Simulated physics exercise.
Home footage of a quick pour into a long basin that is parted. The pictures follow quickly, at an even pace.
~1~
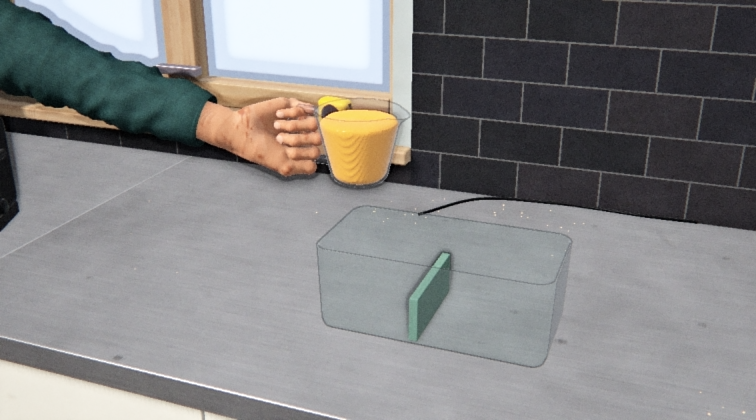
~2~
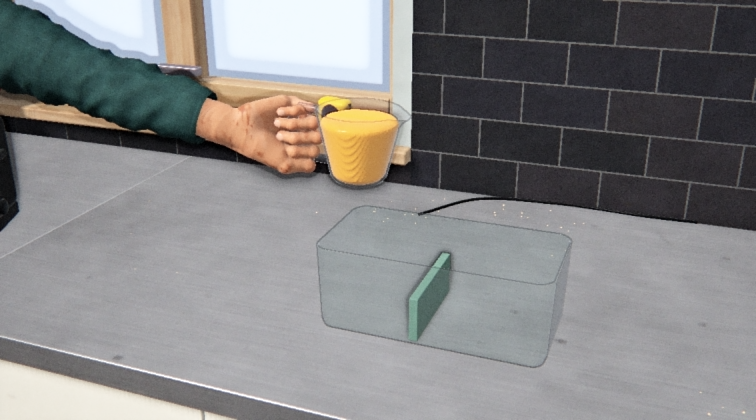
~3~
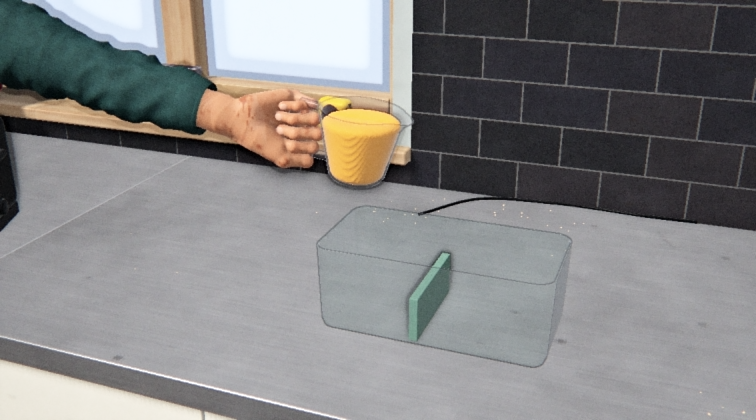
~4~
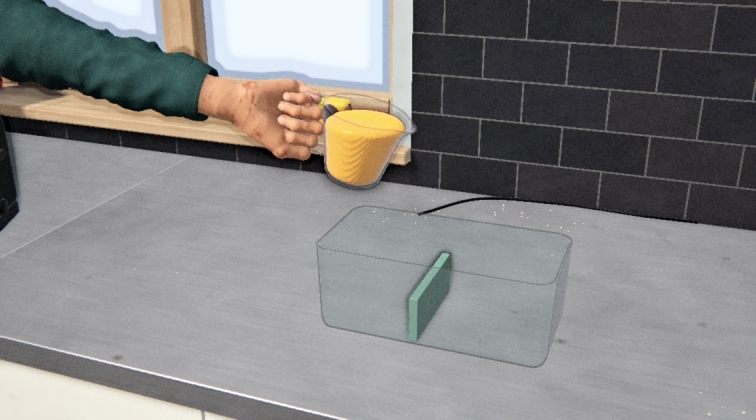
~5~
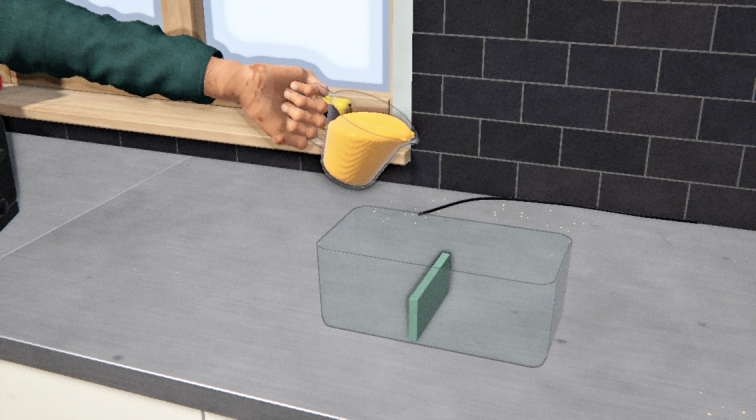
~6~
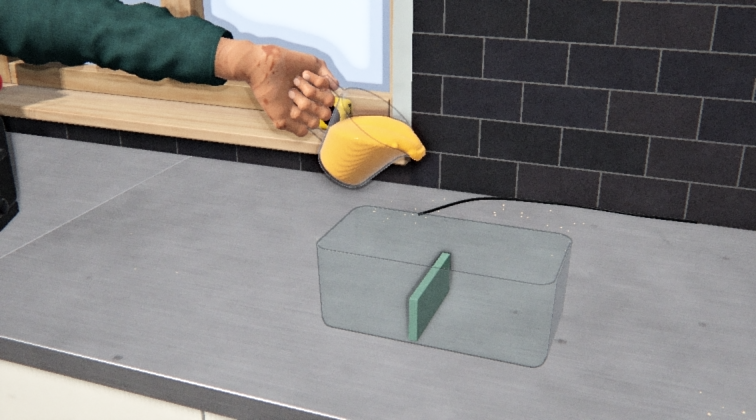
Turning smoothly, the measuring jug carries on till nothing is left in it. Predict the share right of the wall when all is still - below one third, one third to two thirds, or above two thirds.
At least a third, at most two thirds.
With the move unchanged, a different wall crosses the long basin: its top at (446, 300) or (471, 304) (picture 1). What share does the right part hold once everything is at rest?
Try 1: About 40 percent; try 2: About 10 percent.
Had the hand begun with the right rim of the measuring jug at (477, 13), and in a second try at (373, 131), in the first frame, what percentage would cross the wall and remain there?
You'd get around 80 per cent and then around 5 per cent.
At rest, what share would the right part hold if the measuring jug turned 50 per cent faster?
Around 35 in a hundred.
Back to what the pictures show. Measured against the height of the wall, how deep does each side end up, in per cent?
20 per cent left, 20 per cent right.
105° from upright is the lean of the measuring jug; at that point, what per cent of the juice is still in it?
25 in a hundred.
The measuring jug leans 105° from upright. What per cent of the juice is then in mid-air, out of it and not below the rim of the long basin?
It comes to 25 per cent or so.
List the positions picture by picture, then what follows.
The first frame shows tilt 0°; pouring edge (410, 116); surface from (325, 115) to (399, 124); the long basin's rim runs from (336, 226) to (564, 261); the wall's top is at (431, 276).
The second frame shows tilt 2°; pouring edge (411, 118); surface from (326, 115) to (399, 124).
The third frame shows tilt 6°; pouring edge (413, 123); surface from (328, 114) to (401, 126).
The fourth frame shows tilt 14°; pouring edge (416, 131); surface from (331, 115) to (405, 128).
The fifth frame shows tilt 24°; pouring edge (418, 142); surface from (334, 119) to (414, 133).
The sixth frame shows tilt 36°; pouring edge (419, 155); surface from (334, 124) to (415, 144); 4 per cent is over the edge.
A moment on, the tilt is 105° and 25 per cent is still to pour, 8 is left of the wall and 43 right of it.
Next, the tilt is 120° and 0 per cent is still to pour, 48 is left of the wall and 50 right of it.
Then the tilt is 120° and 0 per cent is still to pour, 48 is left of the wall and 51 right of it.
Later the tilt is 120° and 0 per cent is still to pour, 48 is left of the wall and 51 right of it.
Finally, 48 per cent lies left of the wall, 51 right of it and 2 outside.
